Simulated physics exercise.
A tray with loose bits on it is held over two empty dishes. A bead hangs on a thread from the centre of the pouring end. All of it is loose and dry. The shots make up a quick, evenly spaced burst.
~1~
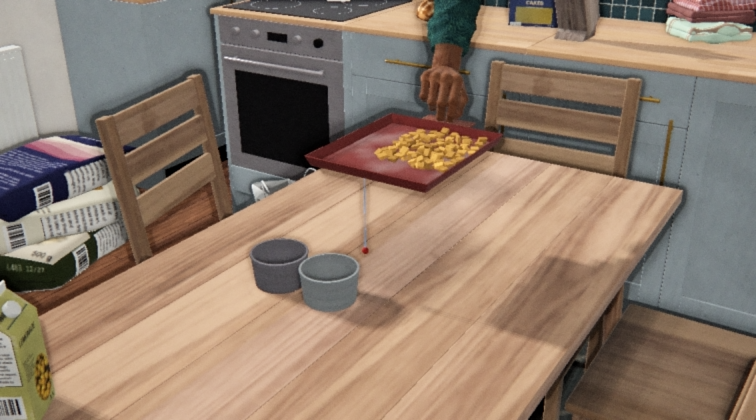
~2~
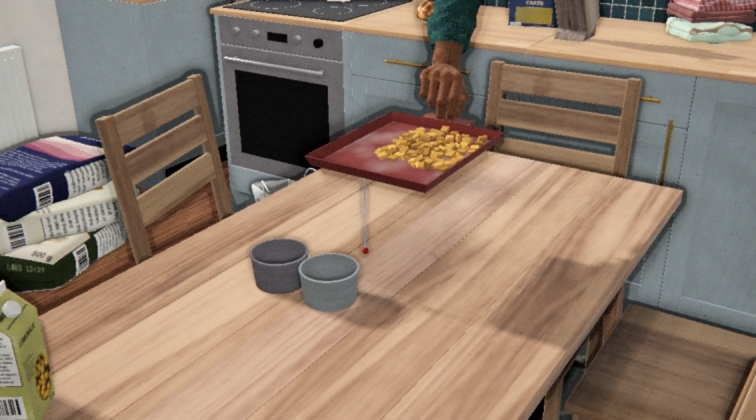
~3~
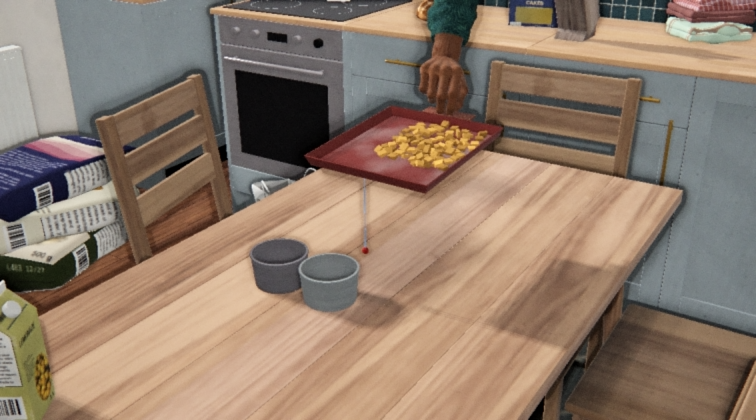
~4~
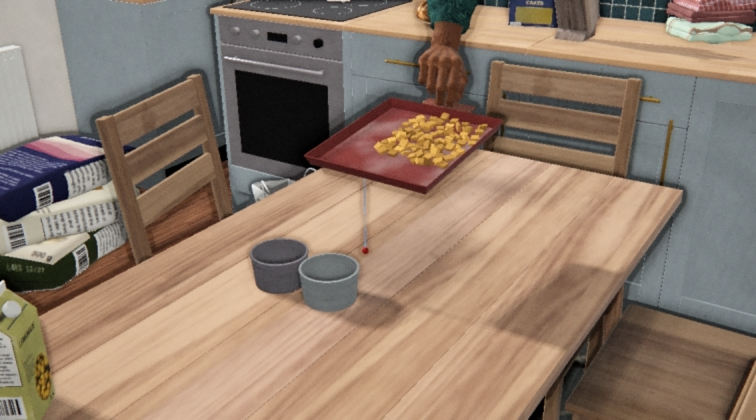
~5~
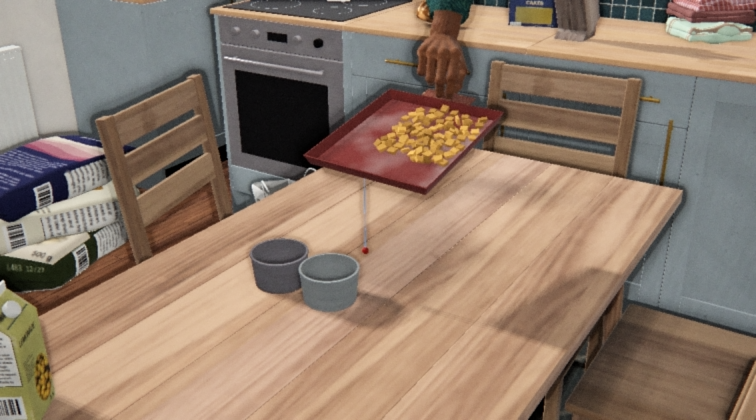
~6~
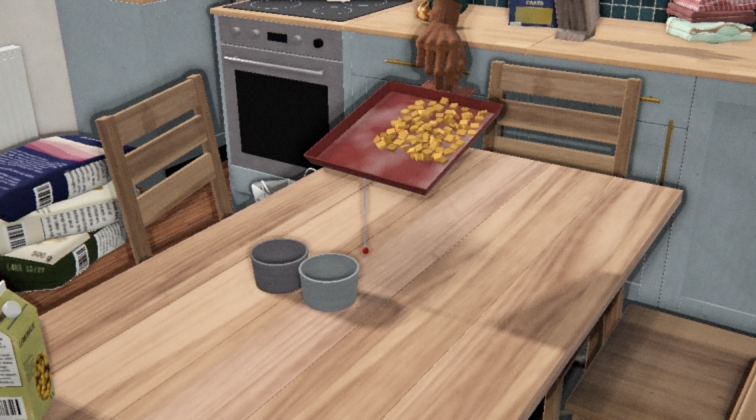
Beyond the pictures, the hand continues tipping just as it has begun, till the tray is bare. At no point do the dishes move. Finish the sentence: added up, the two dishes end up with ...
... under half of it.
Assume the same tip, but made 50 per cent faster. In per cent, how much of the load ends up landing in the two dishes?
Near 10 in a hundred.
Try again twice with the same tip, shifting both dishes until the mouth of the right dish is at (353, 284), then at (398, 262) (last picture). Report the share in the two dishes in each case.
First 30 per cent, second 0 per cent.
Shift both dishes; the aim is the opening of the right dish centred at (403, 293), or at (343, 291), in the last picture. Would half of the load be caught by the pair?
Well, it comes to a greater portion at first and a lesser portion after that.
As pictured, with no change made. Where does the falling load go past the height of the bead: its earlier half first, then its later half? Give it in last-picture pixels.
Around (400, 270) and then (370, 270).
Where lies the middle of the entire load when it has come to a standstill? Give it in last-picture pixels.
Once nothing moves, the middle sits near (385, 315).
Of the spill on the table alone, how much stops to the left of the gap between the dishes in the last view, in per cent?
I make it about 0 percent or so.
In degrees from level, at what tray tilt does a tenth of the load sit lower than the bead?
It's turned some 70 degrees by then.
Soon after the last picture, tray tipped steeply; nearly all on the tray; a stray few in the air.
A little later, tray tipped right over; about two thirds on the tray; a small part in the right dish; about a third outside both.
Later still, tray tipped past a quarter turn; a small part in the right dish; most outside both.
At rest, tray tipped past a quarter turn; a small part in the right dish; none in the left dish; most outside both.
